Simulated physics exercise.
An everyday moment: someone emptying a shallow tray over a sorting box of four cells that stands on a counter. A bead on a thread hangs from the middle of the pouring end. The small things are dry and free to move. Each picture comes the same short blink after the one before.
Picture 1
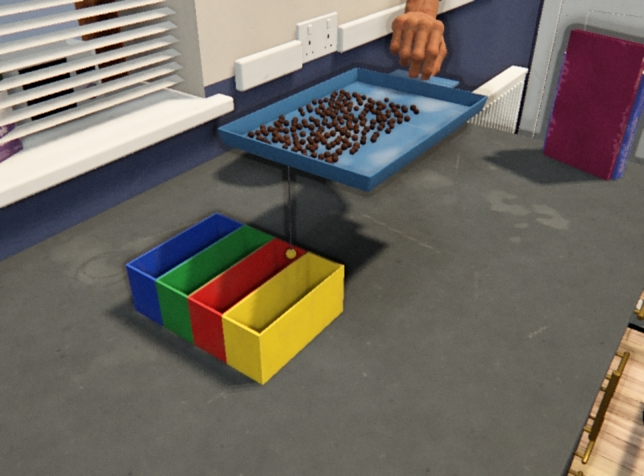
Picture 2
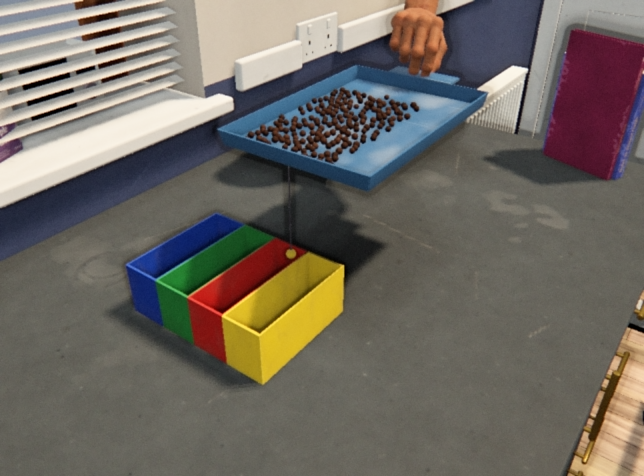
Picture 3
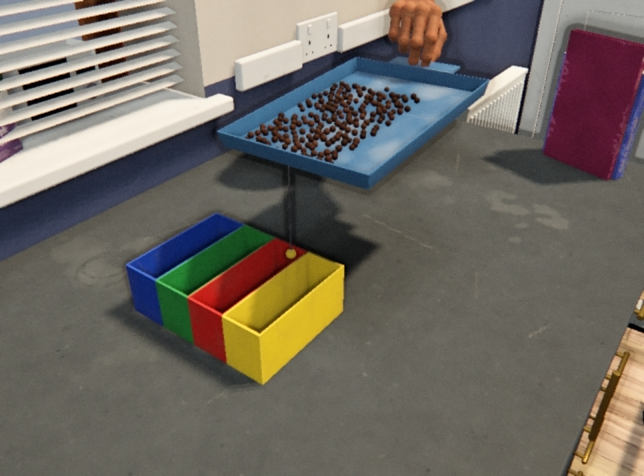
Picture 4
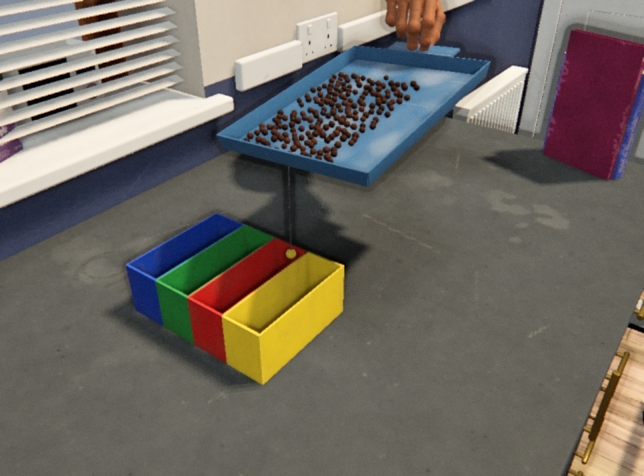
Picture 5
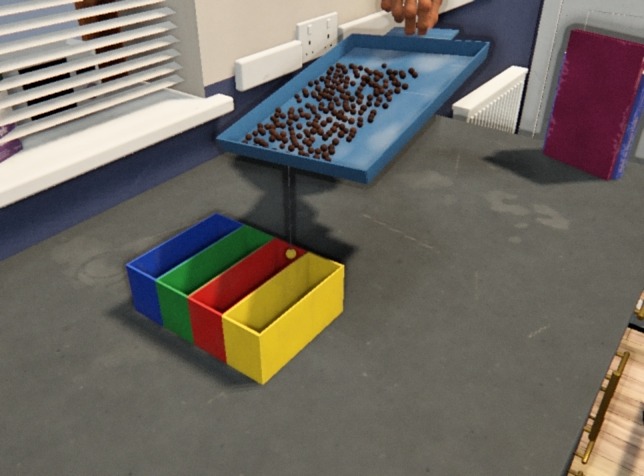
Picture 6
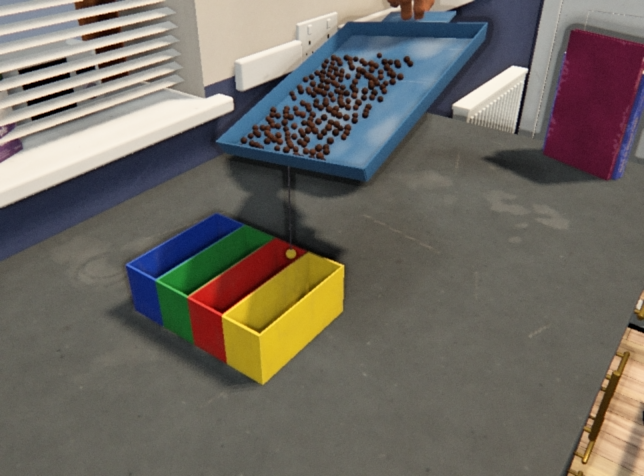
A hand at the top grips the far edge of a blue tray and steadily raises it, tilting the tray toward its near end, while the dark brown berries shift slightly down its surface. Below on the grey counter, blue, green, red and yellow cells sit left to right beside a small hanging bead. The fixed, raised view shows blinds at left and a reddish-purple block at right.
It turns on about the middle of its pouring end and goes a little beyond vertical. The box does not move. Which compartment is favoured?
It favours the green compartment.
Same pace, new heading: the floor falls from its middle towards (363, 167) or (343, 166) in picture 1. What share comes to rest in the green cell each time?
About 0 and 0 per cent.
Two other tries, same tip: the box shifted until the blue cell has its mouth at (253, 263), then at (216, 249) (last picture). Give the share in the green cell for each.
First some 0, then 20 per cent.
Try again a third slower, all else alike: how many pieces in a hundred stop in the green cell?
Some 80 per cent.
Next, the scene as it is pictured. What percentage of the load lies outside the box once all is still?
It comes to 0 per cent or so.
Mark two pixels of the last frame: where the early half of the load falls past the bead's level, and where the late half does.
Early half (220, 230), late half (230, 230).
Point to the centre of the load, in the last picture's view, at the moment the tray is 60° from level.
Roughly at (258, 132).
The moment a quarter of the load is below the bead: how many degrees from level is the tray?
At about 95°.
Just after the last frame, tray tipped steeply; almost all on the tray; just a few in the blue cell; about a tenth falling or outside the box.
A moment on, tray tipped right over; roughly a third on the tray; roughly a quarter in the green cell; about a tenth in the blue cell; roughly a quarter falling or outside the box.
Further on, tray tipped past a quarter turn; the larger part in the green cell; about a tenth in the blue cell; about a tenth in the red cell.
When it is over, tray tipped past a quarter turn; the larger part in the green cell; about a tenth in the blue cell; about a tenth in the red cell; not one in the yellow cell.
